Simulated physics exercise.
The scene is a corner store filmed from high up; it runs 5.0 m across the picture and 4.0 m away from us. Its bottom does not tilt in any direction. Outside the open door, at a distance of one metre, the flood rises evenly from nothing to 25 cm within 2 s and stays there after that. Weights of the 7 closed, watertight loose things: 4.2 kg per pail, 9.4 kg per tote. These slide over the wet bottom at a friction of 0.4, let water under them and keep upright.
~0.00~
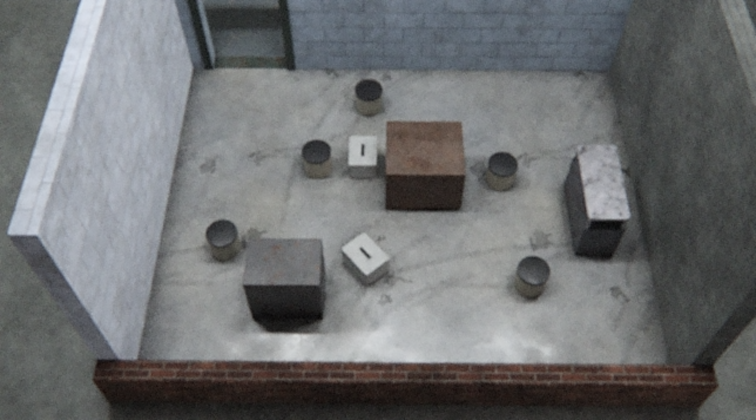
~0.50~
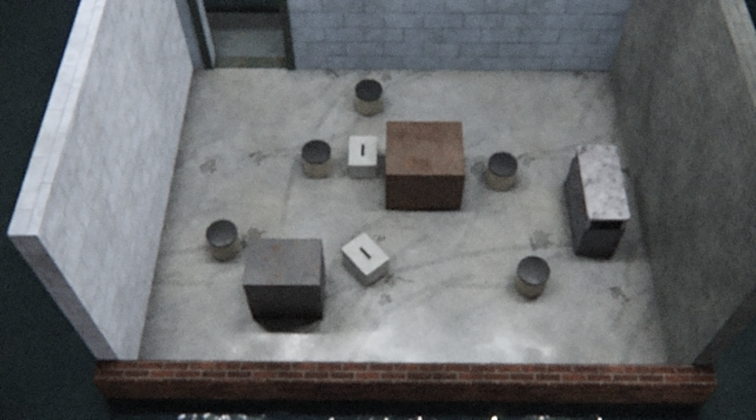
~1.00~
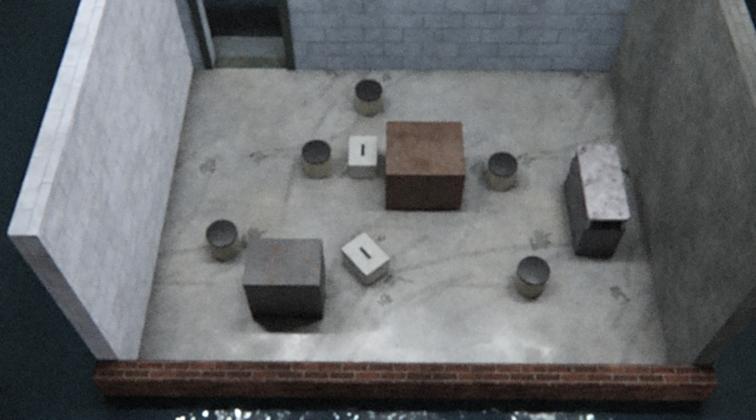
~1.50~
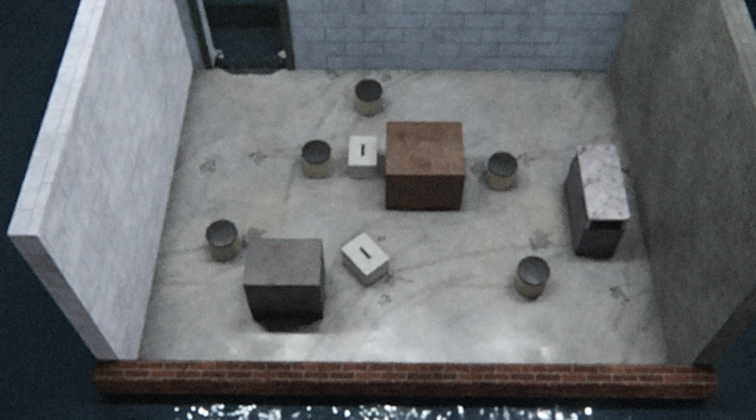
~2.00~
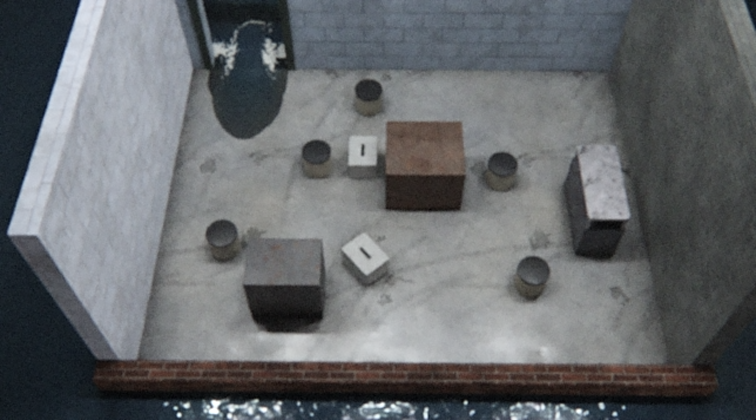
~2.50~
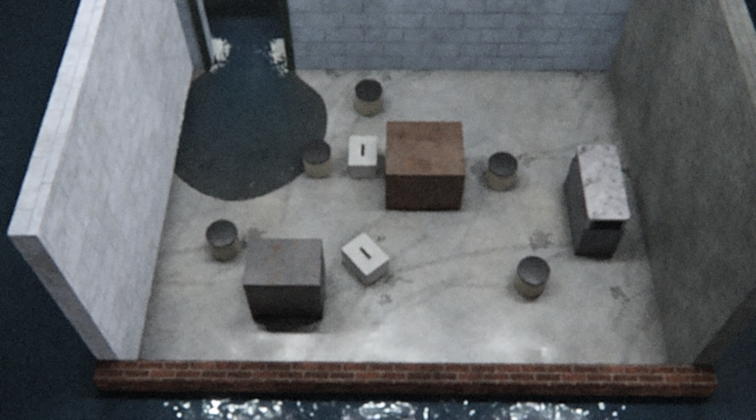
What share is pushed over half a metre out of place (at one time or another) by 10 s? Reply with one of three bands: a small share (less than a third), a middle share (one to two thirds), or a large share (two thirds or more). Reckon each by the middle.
A middle share, one to two thirds.
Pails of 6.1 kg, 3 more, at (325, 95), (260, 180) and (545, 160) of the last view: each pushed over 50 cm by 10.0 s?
The first one stays inside the mark, the next tops the mark, and the last stays inside the mark.
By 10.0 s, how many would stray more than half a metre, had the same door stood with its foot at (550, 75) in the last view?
In that case the number is 3.
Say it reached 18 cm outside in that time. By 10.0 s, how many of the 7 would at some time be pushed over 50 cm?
Count under that change: 2.
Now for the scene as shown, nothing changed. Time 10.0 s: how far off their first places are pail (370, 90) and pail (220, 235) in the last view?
In that order: 0 cm, 400 cm.
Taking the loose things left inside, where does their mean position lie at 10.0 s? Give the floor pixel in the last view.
Roughly at (494, 217).
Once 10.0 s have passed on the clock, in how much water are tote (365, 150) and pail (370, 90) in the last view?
I'd estimate 5 cm for the first and 1 cm for the second.
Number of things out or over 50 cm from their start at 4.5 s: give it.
By my reckoning, 2.
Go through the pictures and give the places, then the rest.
The first picture shows a pail at (221, 233), on the bottom; a pail at (534, 270) rests on the ground; water covers 0.0 m2; 0 of 7 have shifted.
The second picture shows a pail at (221, 233), on the bottom; a pail at (534, 270), on the bottom; 0.0 m2 under water; 0 of 7 have shifted.
The third picture shows a pail at (221, 233), on the bottom; a pail at (534, 270) rests on the ground; water covers 0.0 m2; 0 of 7 have shifted.
The fourth picture shows a pail at (221, 233), on the bottom; a pail at (534, 270), on the bottom; 0.0 m2 under water; 0 of 7 have shifted.
The fifth picture shows a pail at (221, 233) rests on the ground; a pail at (534, 270), on the bottom; 0.8 m2 under water; 0 of 7 have shifted.
The sixth picture shows a pail at (221, 233) rests on the ground; a pail at (534, 270), on the bottom; water covers 2.6 m2; 0 of 7 have shifted.
After 3.5 s 1 of 7 are over 50 cm from their spots; 0 afloat.
After 4.5 s 2 of 7 are over 50 cm from their spots; 1 afloat.
After 7.0 s 3 of 7 are over 50 cm from their spots; 1 afloat.
After 10.0 s 3 of 7 are over 50 cm from their spots, and 4 have been at some point; 3 afloat.
